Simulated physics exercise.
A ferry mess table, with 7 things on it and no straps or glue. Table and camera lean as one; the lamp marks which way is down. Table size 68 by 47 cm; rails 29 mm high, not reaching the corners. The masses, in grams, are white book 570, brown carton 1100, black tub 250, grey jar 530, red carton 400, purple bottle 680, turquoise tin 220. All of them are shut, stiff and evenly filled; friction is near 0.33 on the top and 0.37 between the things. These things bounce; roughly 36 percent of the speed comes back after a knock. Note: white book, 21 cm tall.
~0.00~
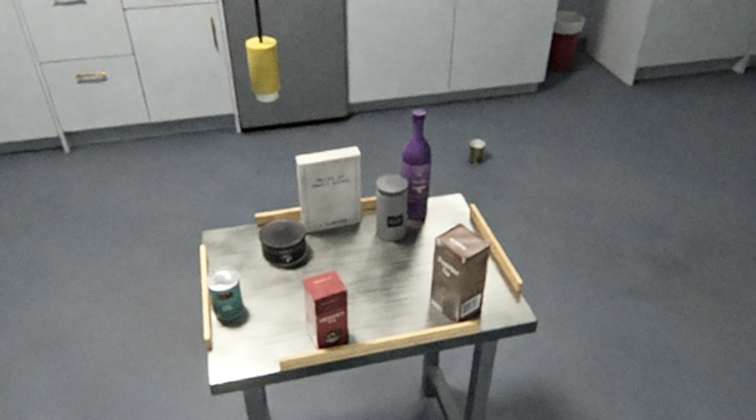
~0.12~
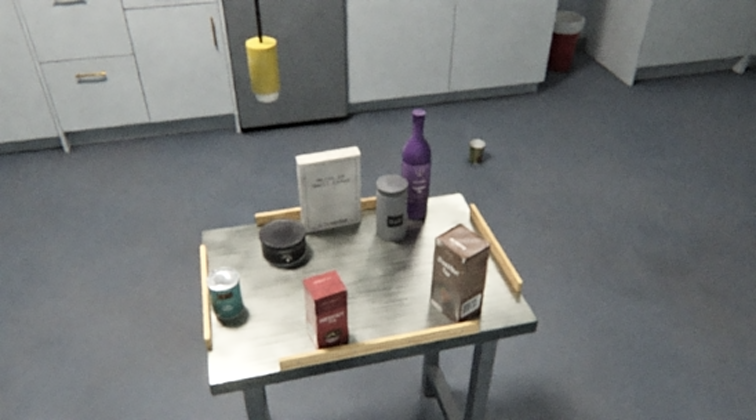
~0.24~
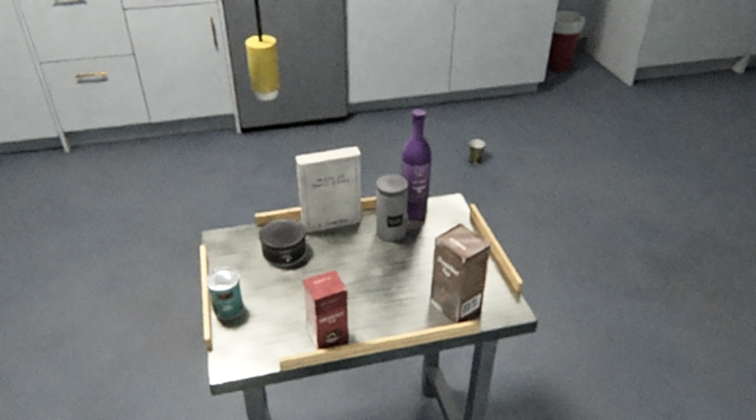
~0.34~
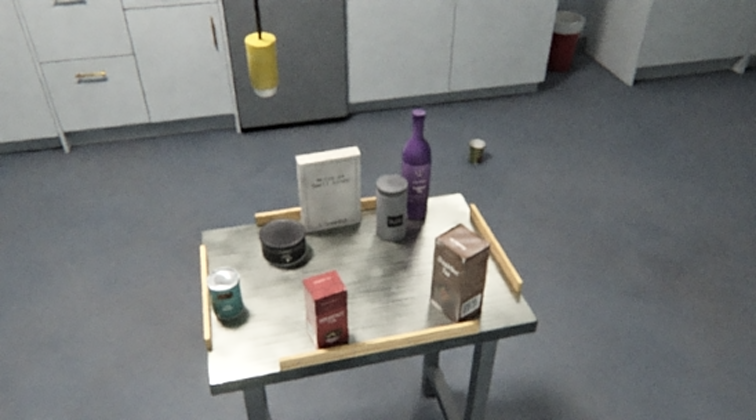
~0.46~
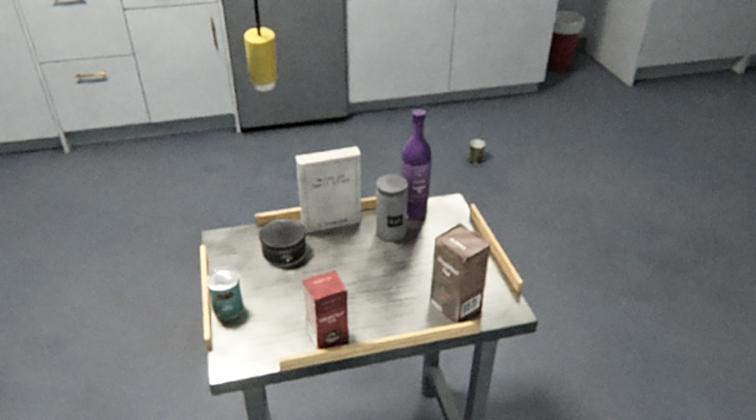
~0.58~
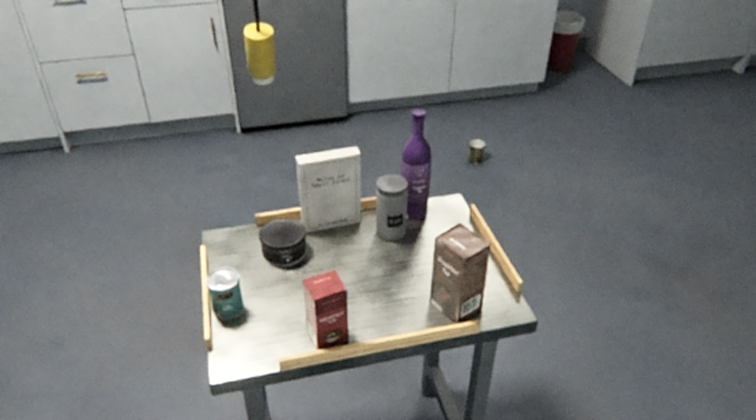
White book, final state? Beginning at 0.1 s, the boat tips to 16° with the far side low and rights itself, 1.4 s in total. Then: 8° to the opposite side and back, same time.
Toppled.
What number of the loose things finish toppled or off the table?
So, 1 in all.
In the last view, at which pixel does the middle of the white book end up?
Roughly (287, 407).
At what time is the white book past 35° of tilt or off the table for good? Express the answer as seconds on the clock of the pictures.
That comes at close to 0.9 seconds.
After 0.98 s, heel 14°, far side down; white book now off the table.
After 1.28 s, heel 4°, far side down.
After 1.48 s, boat level.
After 1.78 s, heel 3°, near side down.
In the end (3.4 s), off the table and tipped over, white book; the other 6 under 5 cm from the start. At the end, from the last picture's camera, white book near (288, 407).
